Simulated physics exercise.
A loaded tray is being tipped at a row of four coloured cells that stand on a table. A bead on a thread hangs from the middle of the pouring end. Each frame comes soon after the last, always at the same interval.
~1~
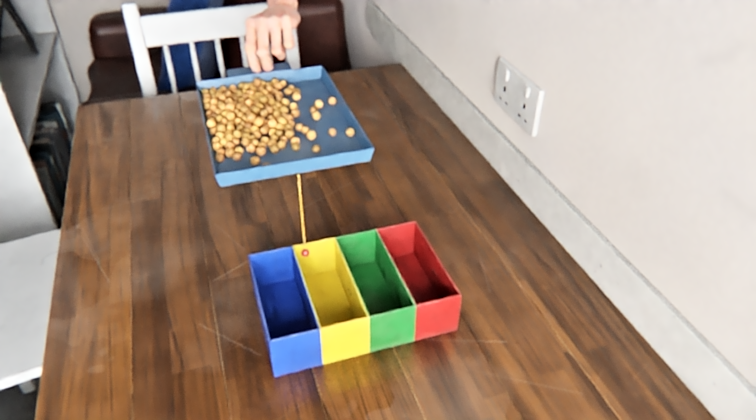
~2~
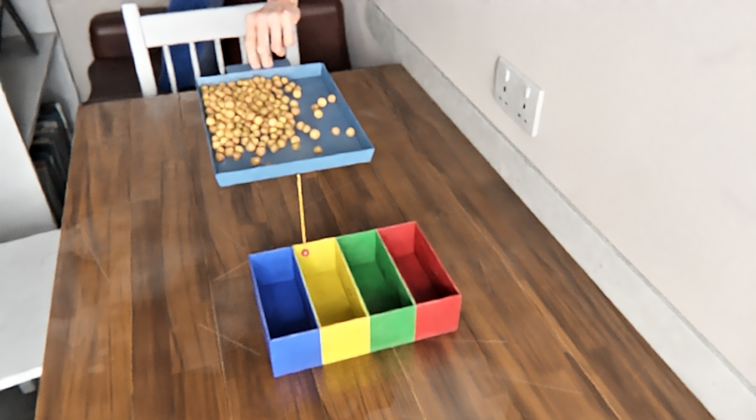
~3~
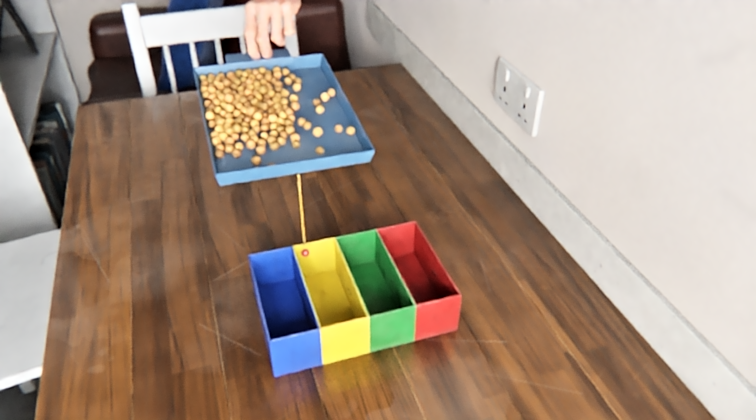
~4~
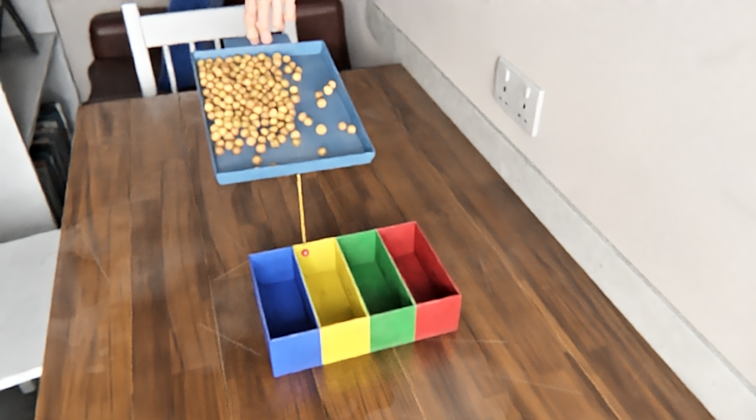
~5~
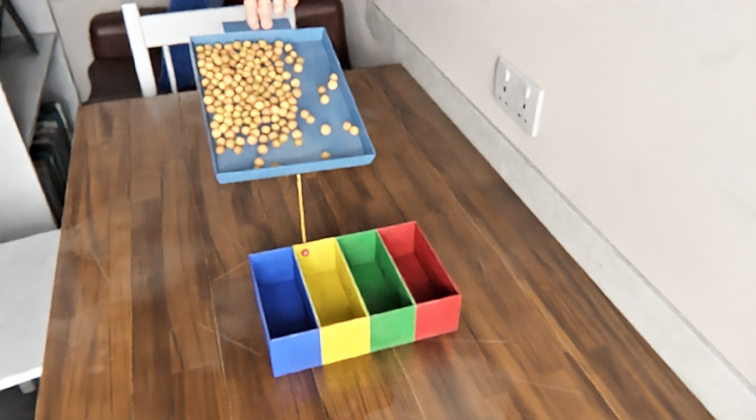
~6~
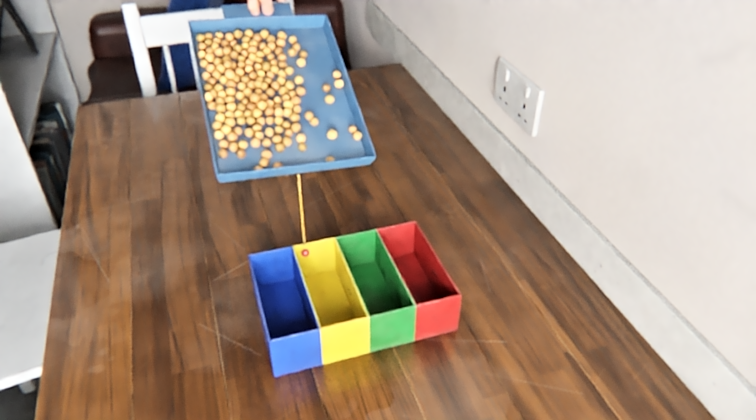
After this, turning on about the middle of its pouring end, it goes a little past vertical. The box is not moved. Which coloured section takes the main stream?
The green section takes it.
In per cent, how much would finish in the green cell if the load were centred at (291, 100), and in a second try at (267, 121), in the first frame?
Roughly 40 per cent, then 40 per cent.
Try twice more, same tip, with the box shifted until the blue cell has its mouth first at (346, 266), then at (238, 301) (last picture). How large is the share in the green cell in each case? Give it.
0 and 30 %.
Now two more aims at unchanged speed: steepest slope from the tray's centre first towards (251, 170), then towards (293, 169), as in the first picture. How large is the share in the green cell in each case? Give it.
In order, 0 in a hundred and 20 in a hundred.
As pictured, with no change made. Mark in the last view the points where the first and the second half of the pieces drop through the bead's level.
I'd say around (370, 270) at first, then around (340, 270).
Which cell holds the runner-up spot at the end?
That's the cell in yellow.
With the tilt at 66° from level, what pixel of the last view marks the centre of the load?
The load is centred near (320, 162).
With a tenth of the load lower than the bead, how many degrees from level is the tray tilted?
Around 70° of tilt.
Soon, tray tipped steeply; most on the tray; a stray few in the green cell; a stray few in the yellow cell; a stray few in the blue cell; a stray few in the red cell; about a quarter falling or outside the box.
A while on, tray tipped past a quarter turn; a small part on the tray; about a third in the green cell; about a quarter in the yellow cell; a small part in the blue cell; a stray few in the red cell; about a quarter falling or outside the box.
Towards the end, tray tipped past a quarter turn; about half in the green cell; about a third in the yellow cell; a small part in the blue cell; a small part in the red cell; a small part falling or outside the box.
Finally, tray tipped past a quarter turn; about half in the green cell; about a third in the yellow cell; a small part in the blue cell; a small part in the red cell; a small part outside the box.
